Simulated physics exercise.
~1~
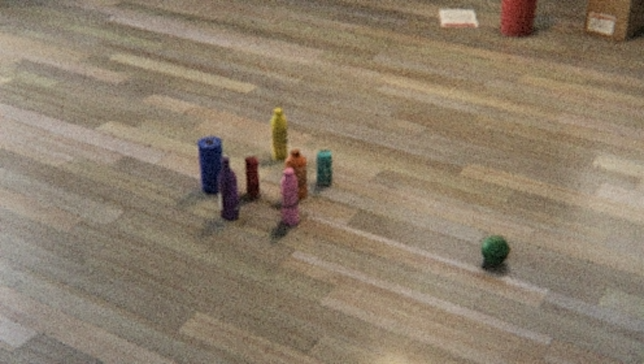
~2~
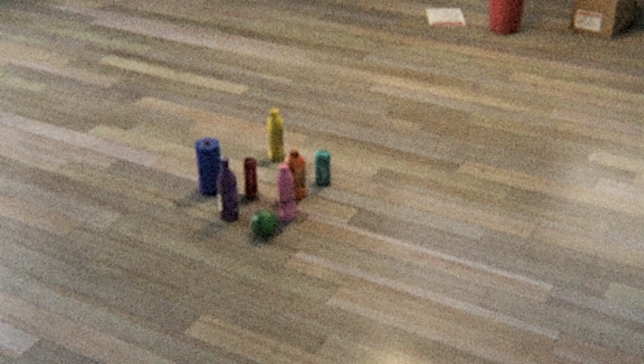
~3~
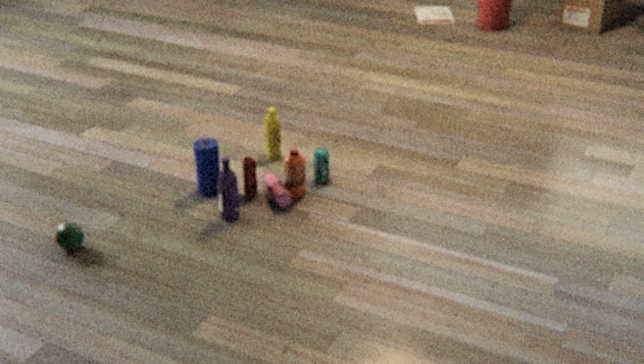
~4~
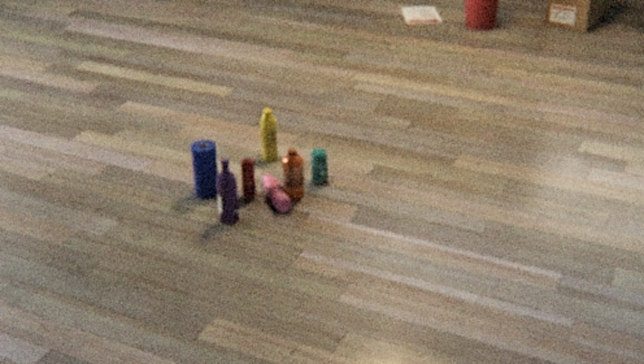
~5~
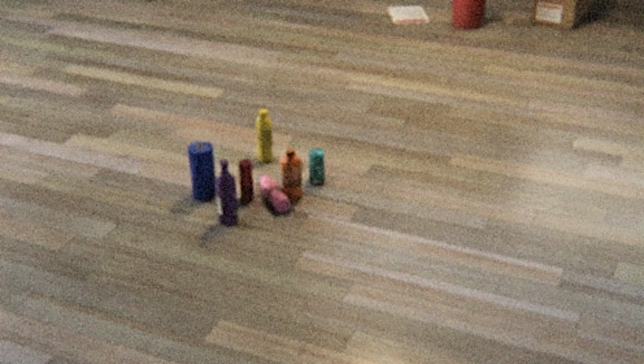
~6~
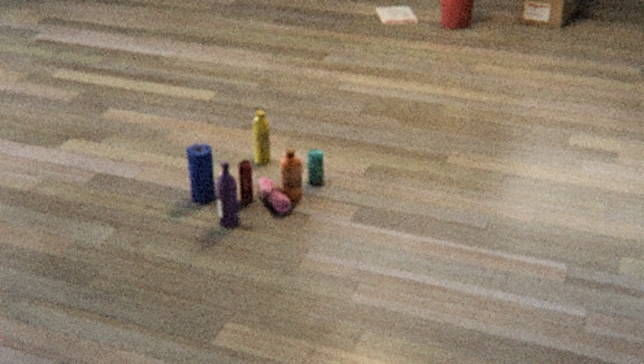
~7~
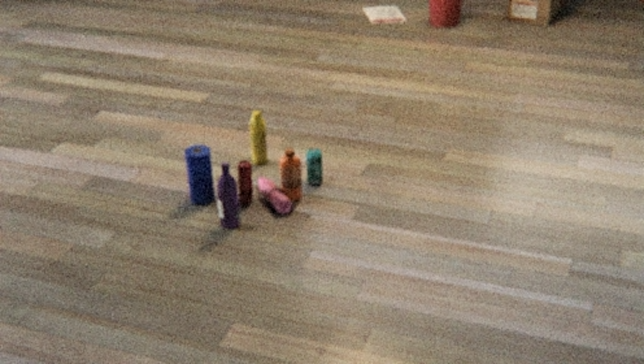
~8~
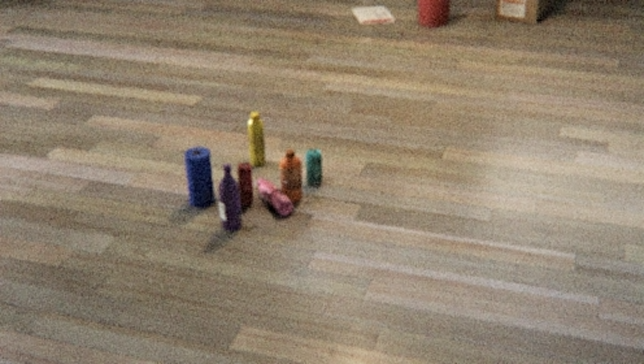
The clip shows a green ball rolling left across a wooden floor toward a cluster of colourful bottles, cans and a blue roll. It passes the front of the group and exits on the left, while the pink bottle topples and stays on its side, the others still upright.
